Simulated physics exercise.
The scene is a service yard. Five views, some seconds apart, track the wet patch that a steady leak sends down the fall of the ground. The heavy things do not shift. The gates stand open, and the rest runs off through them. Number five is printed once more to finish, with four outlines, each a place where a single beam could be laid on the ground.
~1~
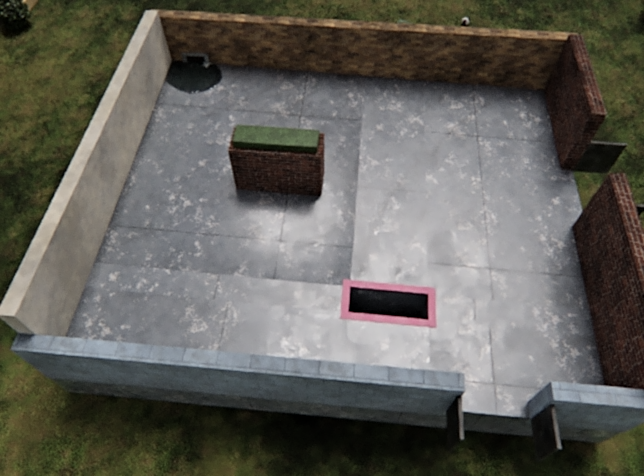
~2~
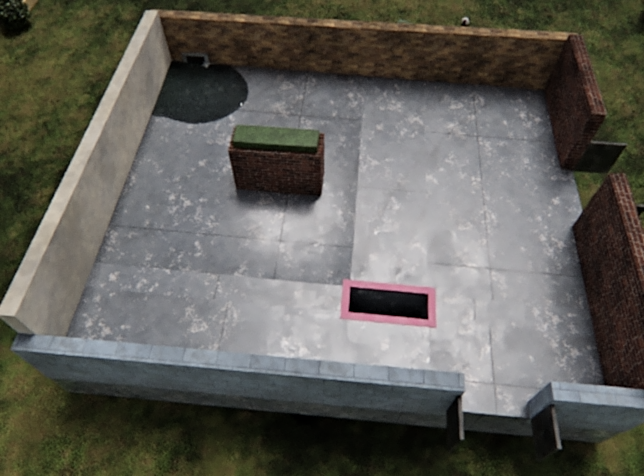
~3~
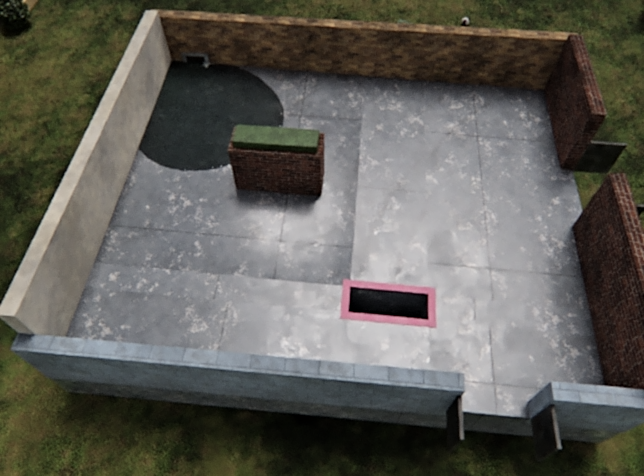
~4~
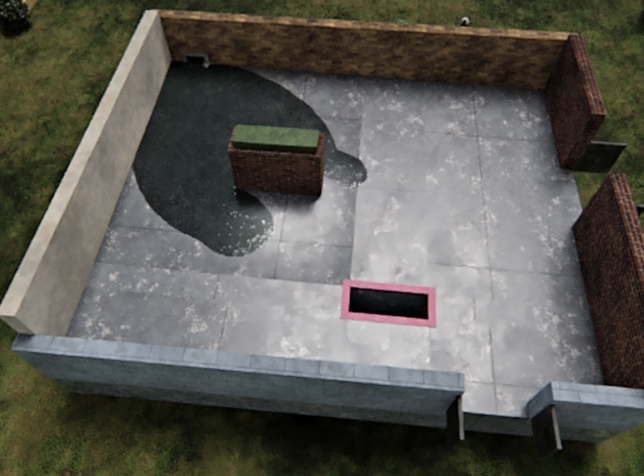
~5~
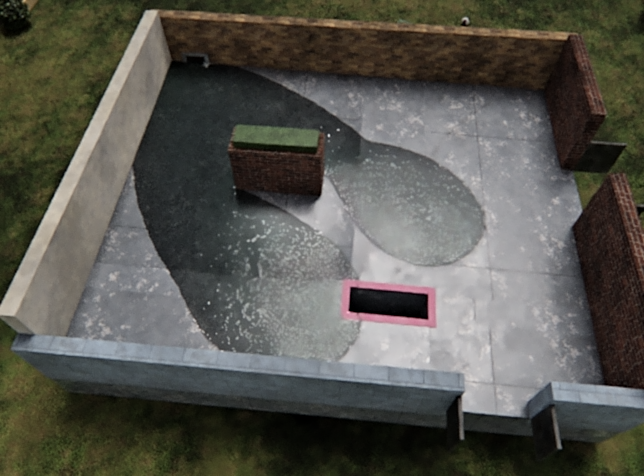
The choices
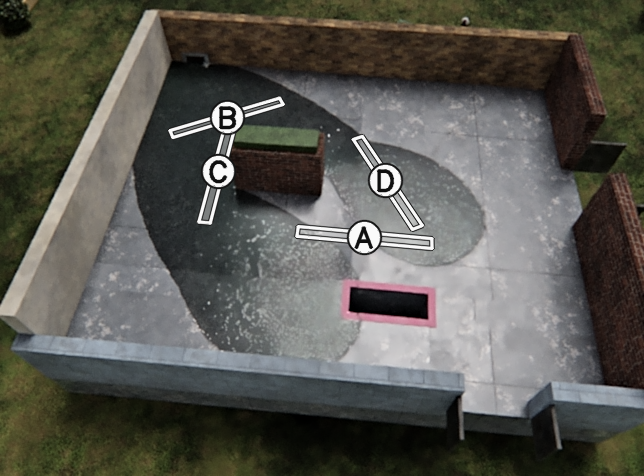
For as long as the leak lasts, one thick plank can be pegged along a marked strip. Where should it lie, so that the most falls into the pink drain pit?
Choose D.
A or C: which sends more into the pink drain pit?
That is place A.
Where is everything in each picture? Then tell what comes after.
In the first picture, outfall at (196, 58); pink drain pit at (389, 303); open gate at (489, 398); open gate at (566, 197); 2 % of the ground under water, visible out to (180, 87); pink drain pit still dry.
In the second picture, 5 % of the ground under water, visible out to (193, 120); pink drain pit still dry.
In the third picture, 12 % of the ground under water, visible out to (175, 165); pink drain pit still dry.
In the fourth picture, 22 % of the ground under water, visible out to (231, 249); pink drain pit still dry.
In the fifth picture, 40 % of the ground under water, visible out to (480, 230); pink drain pit still dry.
In white, A from (297, 231) to (431, 243); B from (171, 134) to (281, 101); C from (204, 222) to (229, 126); D from (357, 137) to (417, 227).
With A, about 10 % of the stream goes into the pink drain pit, about 88 % out by the gates.
With B, about 6 % of the stream goes into the pink drain pit, about 90 % out by the gates.
With C, about 3 % of the stream goes into the pink drain pit, about 94 % out by the gates.
With D, about 34 % of the stream goes into the pink drain pit, about 62 % out by the gates.
